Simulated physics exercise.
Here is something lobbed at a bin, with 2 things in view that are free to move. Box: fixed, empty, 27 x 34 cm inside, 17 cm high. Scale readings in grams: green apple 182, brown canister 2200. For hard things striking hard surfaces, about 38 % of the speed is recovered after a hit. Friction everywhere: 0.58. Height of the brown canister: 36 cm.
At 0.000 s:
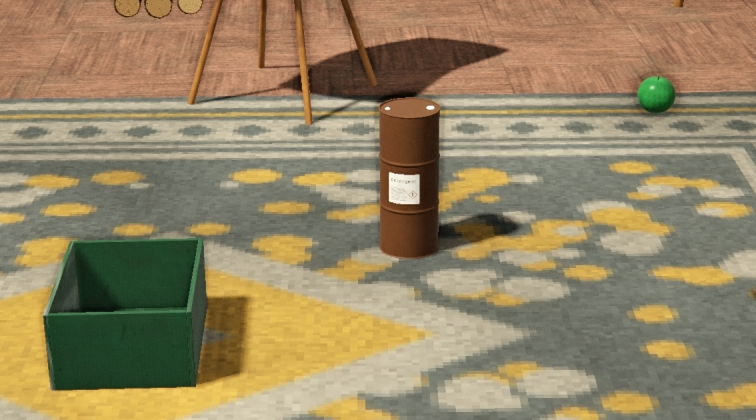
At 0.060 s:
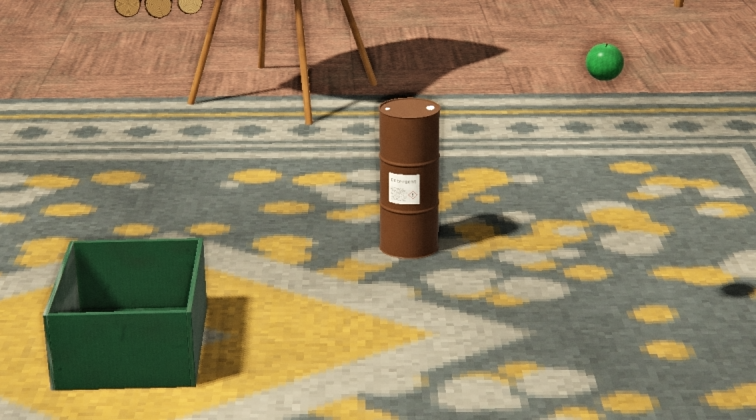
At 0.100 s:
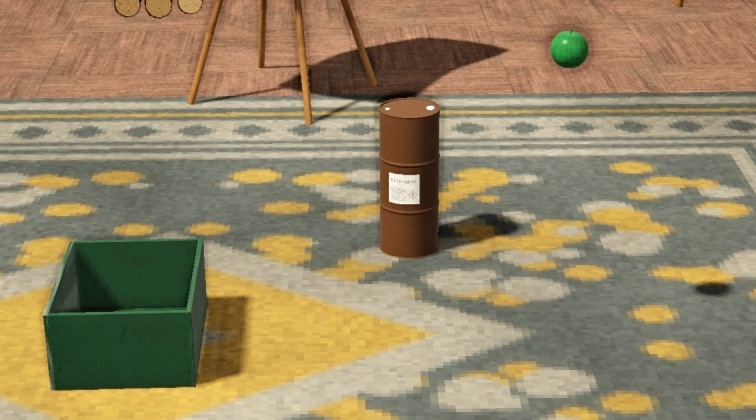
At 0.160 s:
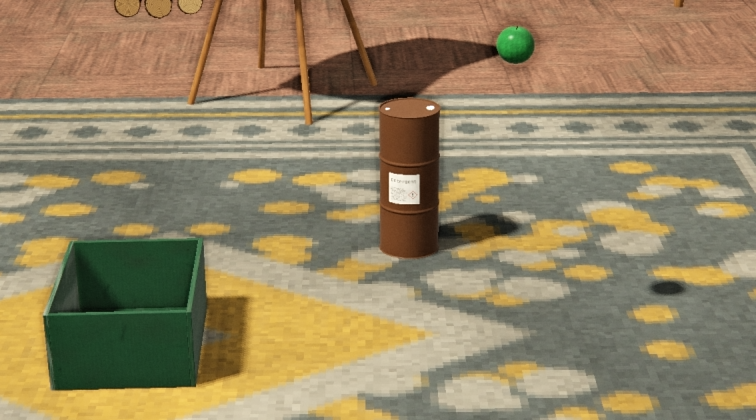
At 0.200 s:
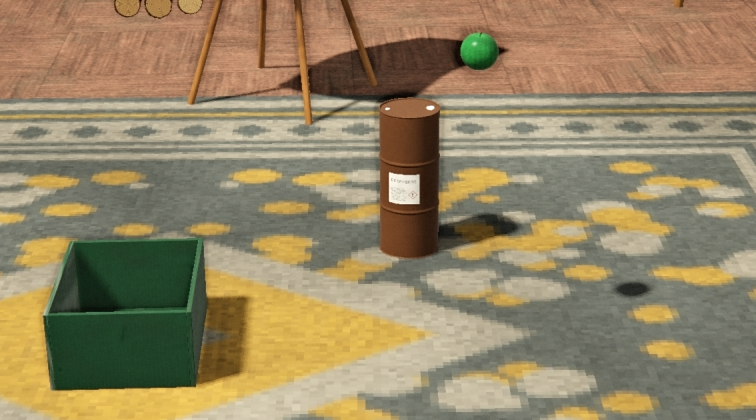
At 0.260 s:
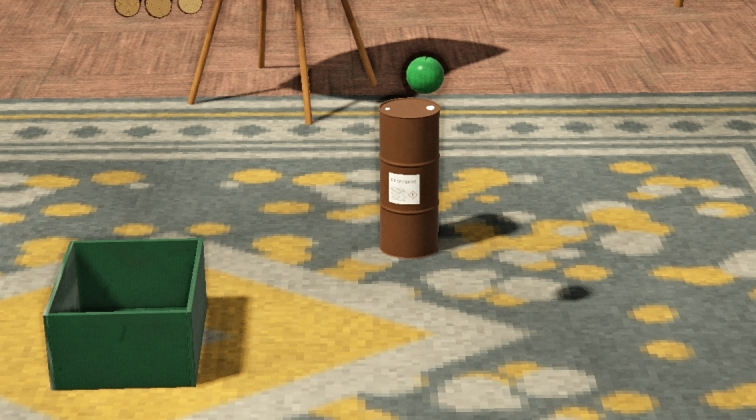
We see a green apple travel through the air from right to left above a patterned rug, rising slightly and then dropping toward the level of a standing brown canister's top, while the canister and an open green bin stay still.
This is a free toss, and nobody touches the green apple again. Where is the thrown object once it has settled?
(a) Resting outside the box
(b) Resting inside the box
The answer is a.
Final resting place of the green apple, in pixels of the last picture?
Somewhere around (354, 313).
By 0.46 s, apple outside, 26 cm from the box's middle; green apple near (254, 267).
By 0.66 s, 24 cm to go; green apple near (242, 232).
By 1.06 s, apple outside, 38 cm from the box's middle; green apple near (312, 304).
When it is over (2.6 s), apple outside, 47 cm from the box's middle; brown canister within 10 cm of the start. End places, in pixels of the last picture, green apple near (355, 314).
